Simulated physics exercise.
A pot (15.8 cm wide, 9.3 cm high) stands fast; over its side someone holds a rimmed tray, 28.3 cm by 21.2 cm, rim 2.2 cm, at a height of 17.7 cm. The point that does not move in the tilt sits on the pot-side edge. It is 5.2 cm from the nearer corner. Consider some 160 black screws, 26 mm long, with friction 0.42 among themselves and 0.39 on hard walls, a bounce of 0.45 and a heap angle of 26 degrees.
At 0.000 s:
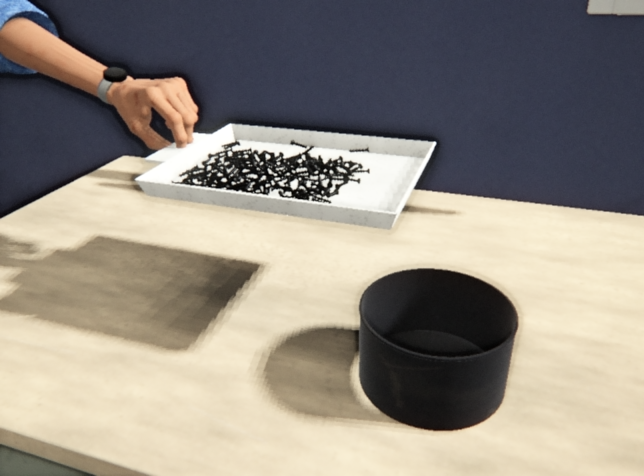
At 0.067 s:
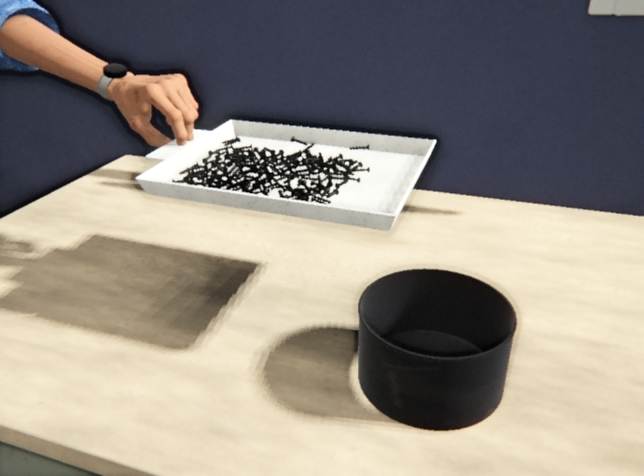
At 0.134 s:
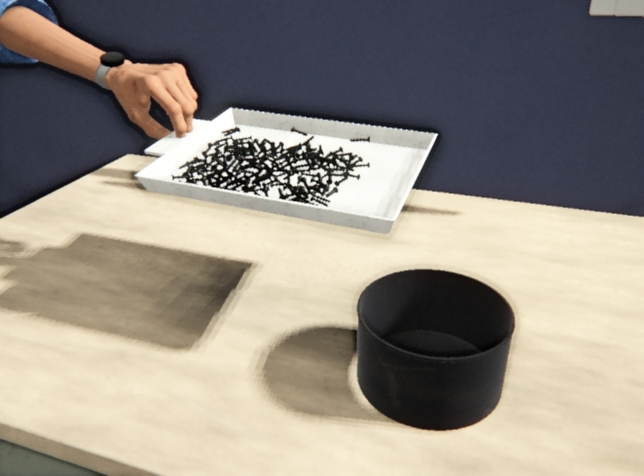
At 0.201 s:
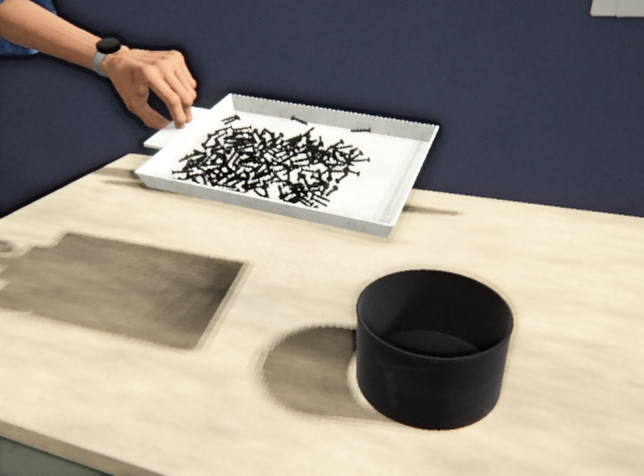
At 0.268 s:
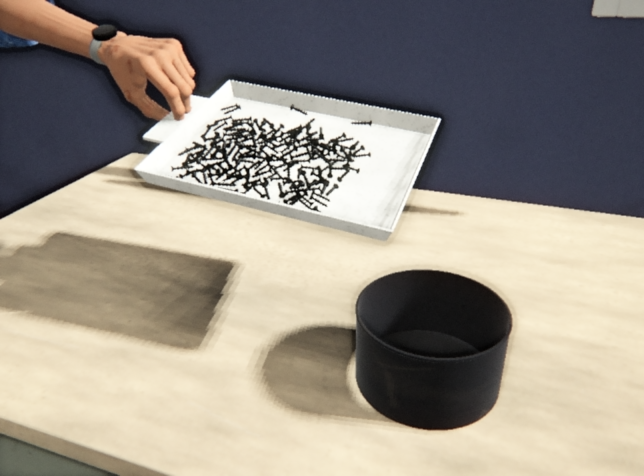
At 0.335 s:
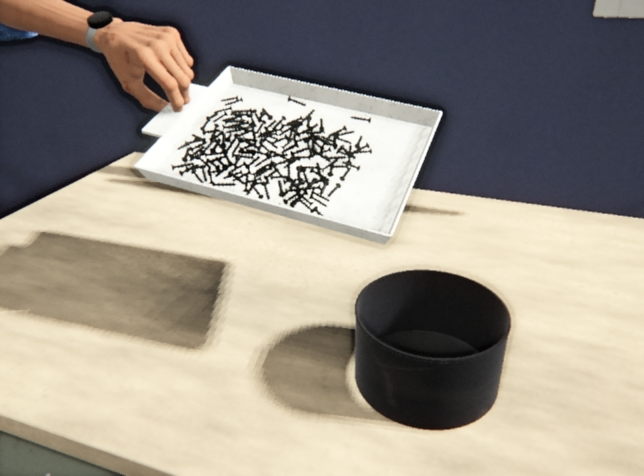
A hand tilts a white tray of black screws toward the right, above a black pot.
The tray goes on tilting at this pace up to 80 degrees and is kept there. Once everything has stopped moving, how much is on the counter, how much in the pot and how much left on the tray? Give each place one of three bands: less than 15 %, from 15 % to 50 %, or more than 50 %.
Counter - more than 50 %; pot - from 15 % to 50 %; tray - less than 15 %.
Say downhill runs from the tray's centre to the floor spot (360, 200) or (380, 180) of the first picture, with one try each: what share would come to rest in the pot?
About 100 and 25 per cent.
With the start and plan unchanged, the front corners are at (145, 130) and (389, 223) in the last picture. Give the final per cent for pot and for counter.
Final per cent - pot 100, counter 0.
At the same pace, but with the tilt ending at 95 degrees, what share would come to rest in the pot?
30 percent.
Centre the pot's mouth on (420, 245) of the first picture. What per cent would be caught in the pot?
Something like 0 per cent would settle in it.
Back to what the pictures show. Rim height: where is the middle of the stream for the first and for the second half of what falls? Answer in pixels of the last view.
Earlier half close to (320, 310), later half at (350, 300) in pixels.
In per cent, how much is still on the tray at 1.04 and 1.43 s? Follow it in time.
I'd say roughly 95, then roughly 20.
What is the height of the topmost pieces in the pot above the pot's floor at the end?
About 2.0 centimetres.
Then, at 0.76 s, tilt 48 degrees; the tray holds 100 %, the pot 0 %.
Then, at 1.04 s, tilt 68 degrees; the tray holds 95 %, the pot 5 %.
After 1.43 s, tilt 80 degrees; the tray holds 20 %, the pot 20 %.
At rest (2.9 s), counter 65 %, pot 35 %, tray 0 %.
